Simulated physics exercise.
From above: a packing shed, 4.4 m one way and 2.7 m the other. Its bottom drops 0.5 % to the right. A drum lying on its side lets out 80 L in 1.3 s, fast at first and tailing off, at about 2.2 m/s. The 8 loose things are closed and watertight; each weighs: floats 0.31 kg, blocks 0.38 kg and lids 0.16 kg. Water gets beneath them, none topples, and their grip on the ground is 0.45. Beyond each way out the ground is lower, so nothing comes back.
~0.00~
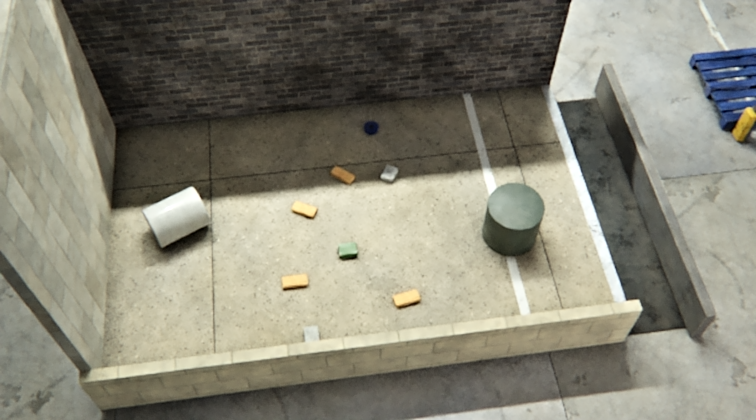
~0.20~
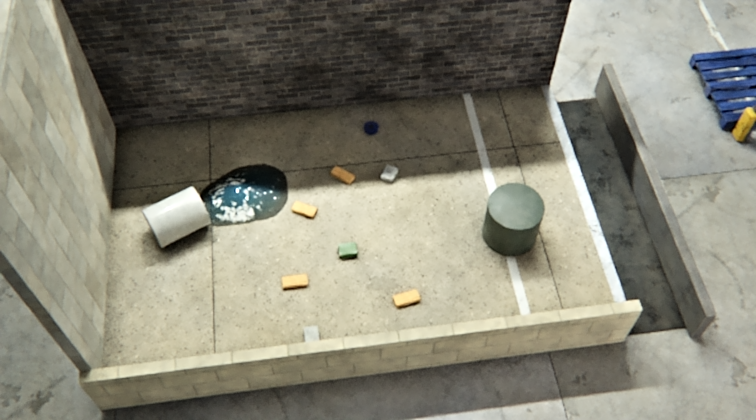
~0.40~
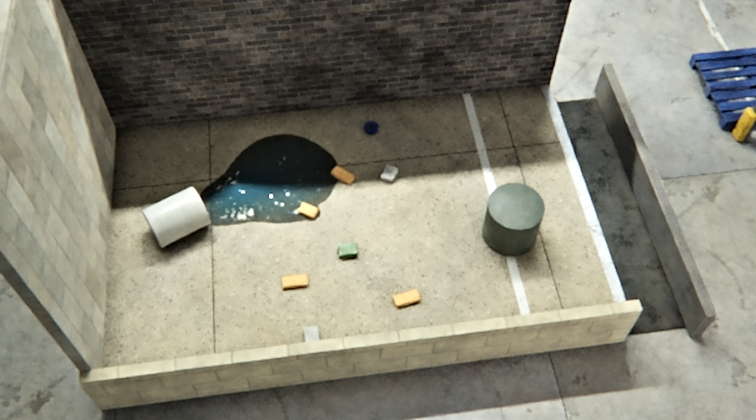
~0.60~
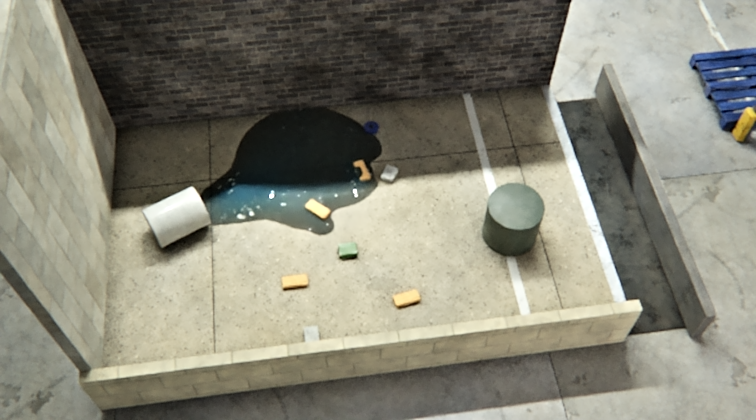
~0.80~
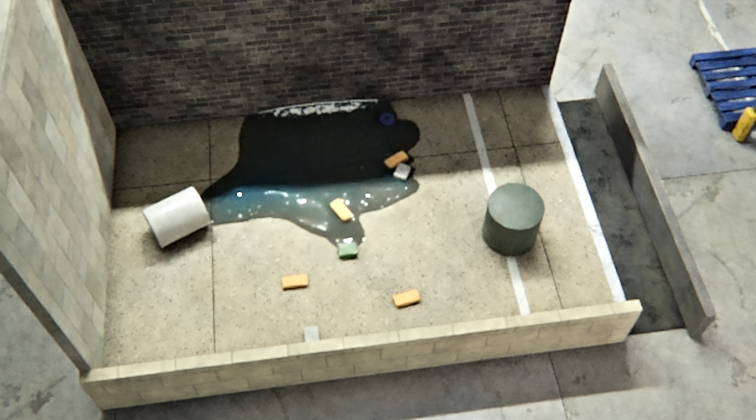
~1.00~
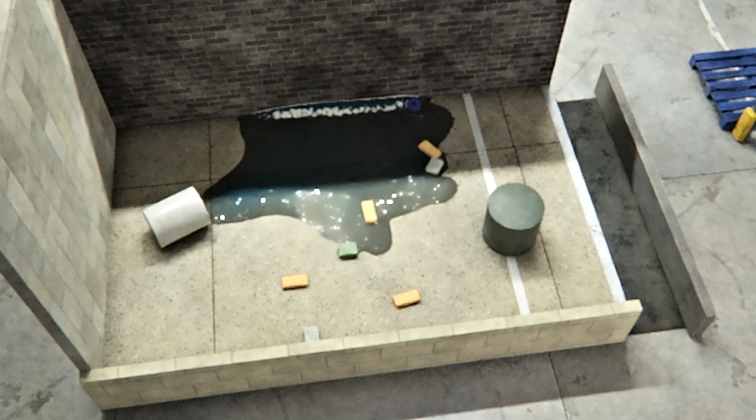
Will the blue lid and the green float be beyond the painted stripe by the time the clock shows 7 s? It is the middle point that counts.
The blue lid passes, the green float falls short.
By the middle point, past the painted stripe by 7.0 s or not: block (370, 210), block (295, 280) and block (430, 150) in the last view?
In that order: Short, short, beyond.
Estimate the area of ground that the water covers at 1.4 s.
Some 3.5 m2.
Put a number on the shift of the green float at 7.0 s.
About 0 cm.
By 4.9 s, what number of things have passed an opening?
I count 3.
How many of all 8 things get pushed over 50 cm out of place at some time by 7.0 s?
I count 4.
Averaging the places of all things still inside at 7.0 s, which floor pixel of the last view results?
Near (369, 279).
After 1.4 s the blue lid is near (481, 93), 1.2 m from its start, afloat; the green float is near (348, 249), 0.0 m from its start, aground; 3 of 8 are over the mark; 1 afloat.
After 3.1 s the blue lid has gone out; the green float is near (348, 249), 0.0 m from its start, aground; 3 of 8 are over the mark; 0 afloat.
After 4.9 s the blue lid has gone out; the green float is near (348, 249), 0.0 m from its start, aground; 3 of 8 are over the mark; 0 afloat.
After 7.0 s the blue lid has gone out; the green float is near (348, 249), 0.0 m from its start, aground; 3 of 8 are over the mark; 0 afloat.
